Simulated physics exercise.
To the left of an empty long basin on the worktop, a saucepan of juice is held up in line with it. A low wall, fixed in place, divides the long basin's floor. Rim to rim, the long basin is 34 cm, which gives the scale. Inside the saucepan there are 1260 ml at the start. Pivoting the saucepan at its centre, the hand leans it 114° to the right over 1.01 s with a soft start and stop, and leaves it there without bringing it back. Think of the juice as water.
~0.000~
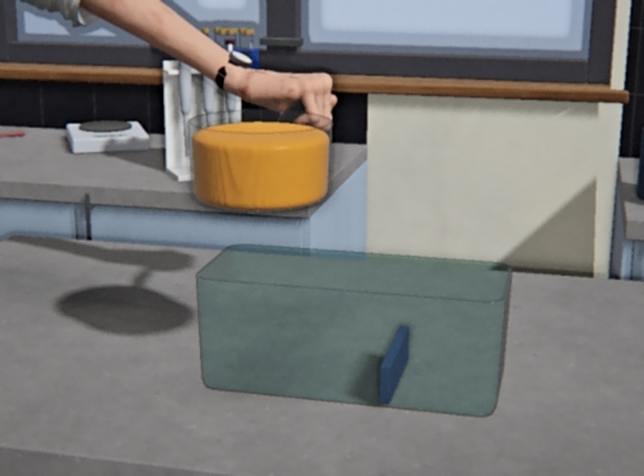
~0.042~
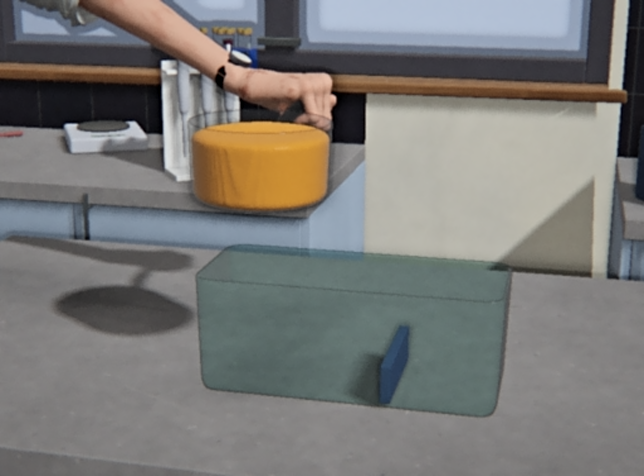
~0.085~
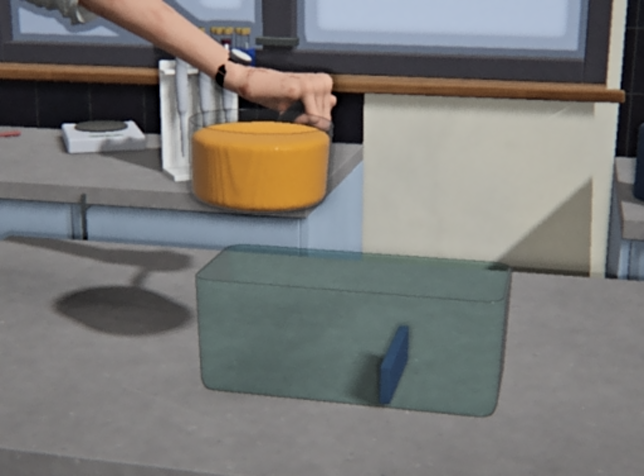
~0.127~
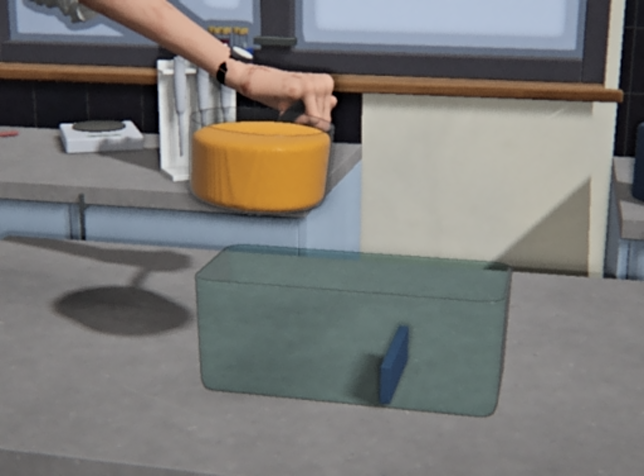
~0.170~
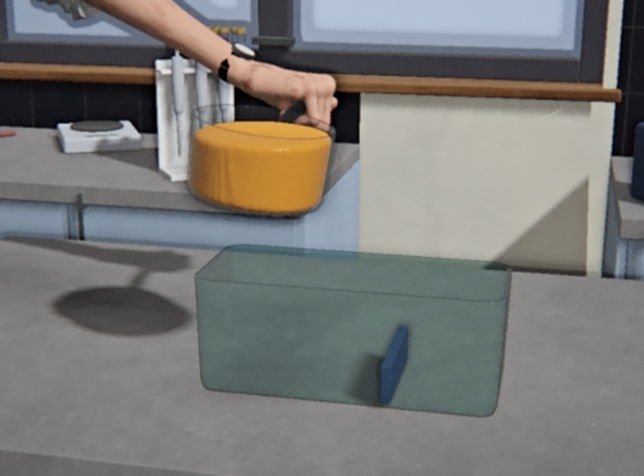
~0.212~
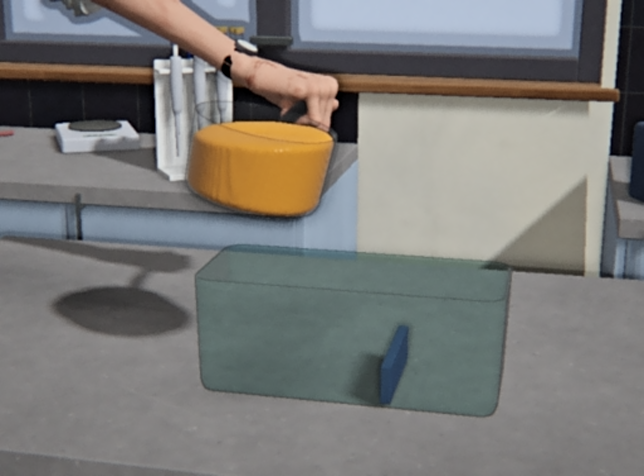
At the start, a hand holds an orange saucepan level above the worktop, to the left of an empty, see-through greenish basin with a low blue wall inside. The hand then gradually leans the saucepan slightly to the right, while the basin stays still and empty.
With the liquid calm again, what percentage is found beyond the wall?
Beyond the wall there is roughly 38 percent.
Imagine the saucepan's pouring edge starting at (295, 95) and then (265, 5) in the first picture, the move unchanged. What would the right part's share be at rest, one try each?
It comes to 20 per cent, and then 15 per cent.
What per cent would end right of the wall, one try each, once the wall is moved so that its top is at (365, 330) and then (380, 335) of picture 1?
Around 65 and 50 percent, in that order.
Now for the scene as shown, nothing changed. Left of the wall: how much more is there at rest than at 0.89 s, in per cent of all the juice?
That works out to roughly 12 per cent of the whole.
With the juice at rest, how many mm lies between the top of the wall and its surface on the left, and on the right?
Roughly 16 mm on the left side and roughly 12 mm on the right.
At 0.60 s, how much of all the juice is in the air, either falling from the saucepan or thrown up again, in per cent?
Near 30 per cent of it all.
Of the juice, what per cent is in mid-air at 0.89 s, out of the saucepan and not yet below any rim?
Near 6 percent.
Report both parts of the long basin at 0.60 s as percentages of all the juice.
Lab note: Left near 6 %, right near 9.
By 0.60 s the tilt is 74° and 55 per cent is still to pour, 6 is left of the wall and 9 right of it.
By 0.89 s the tilt is 110° and 8 per cent is still to pour, 49 is left of the wall and 37 right of it.
By 1.19 s the tilt is 114° and 0 per cent is still to pour, 59 is left of the wall and 38 right of it.
By 1.51 s the tilt is 114° and 0 per cent is still to pour, 60 is left of the wall and 38 right of it.
At rest 60 per cent lies left of the wall, 38 right of it and 2 outside.
